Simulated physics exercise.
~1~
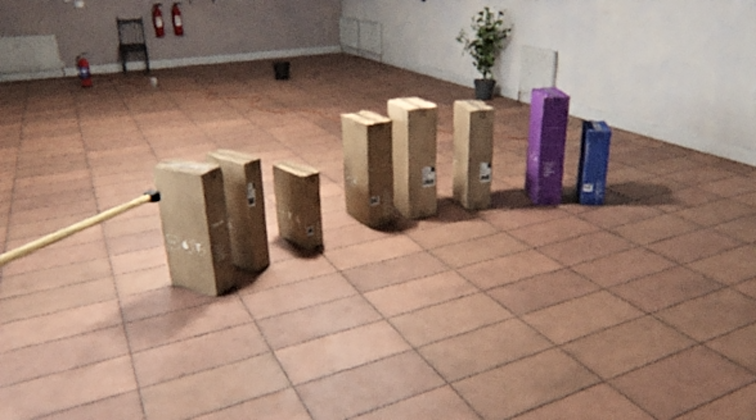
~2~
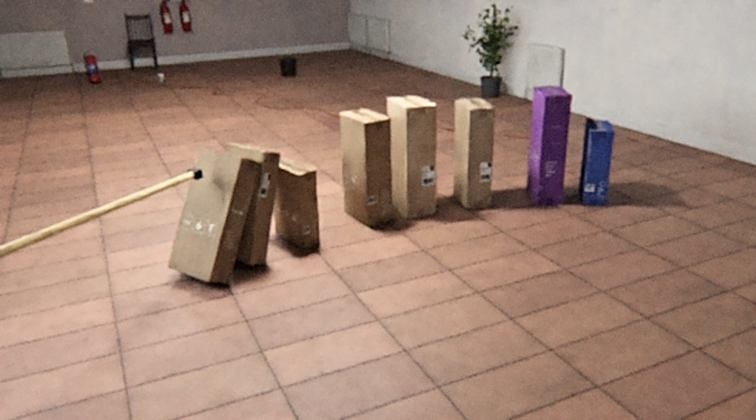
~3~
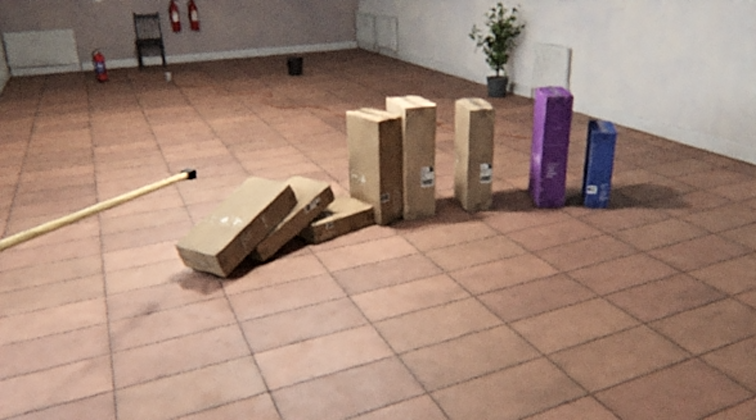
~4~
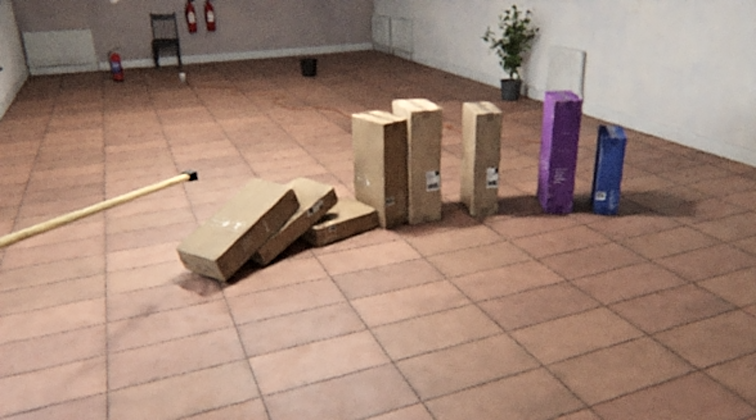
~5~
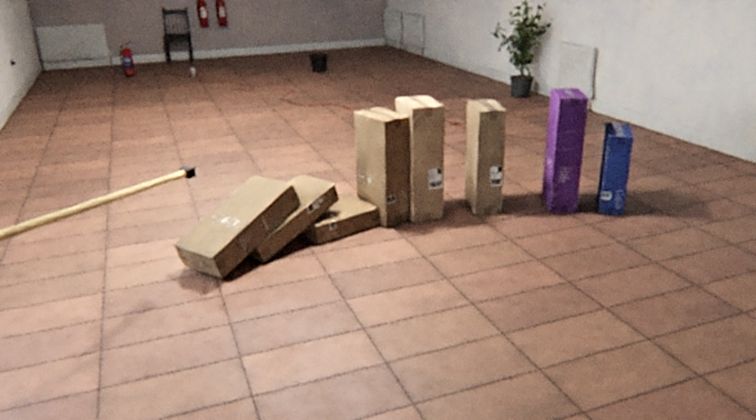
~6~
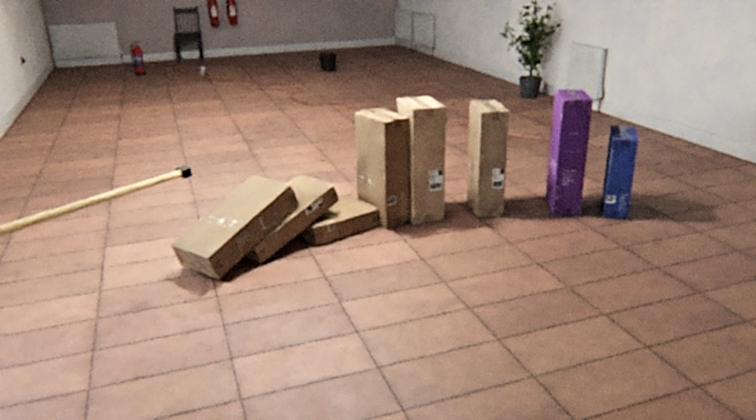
In this clip, a pole pushes the leftmost of eight upright cartons on a tiled floor, and it topples rightward, taking the next two down with it. The other five, including the purple and blue ones, remain standing as the view drifts slightly sideways.
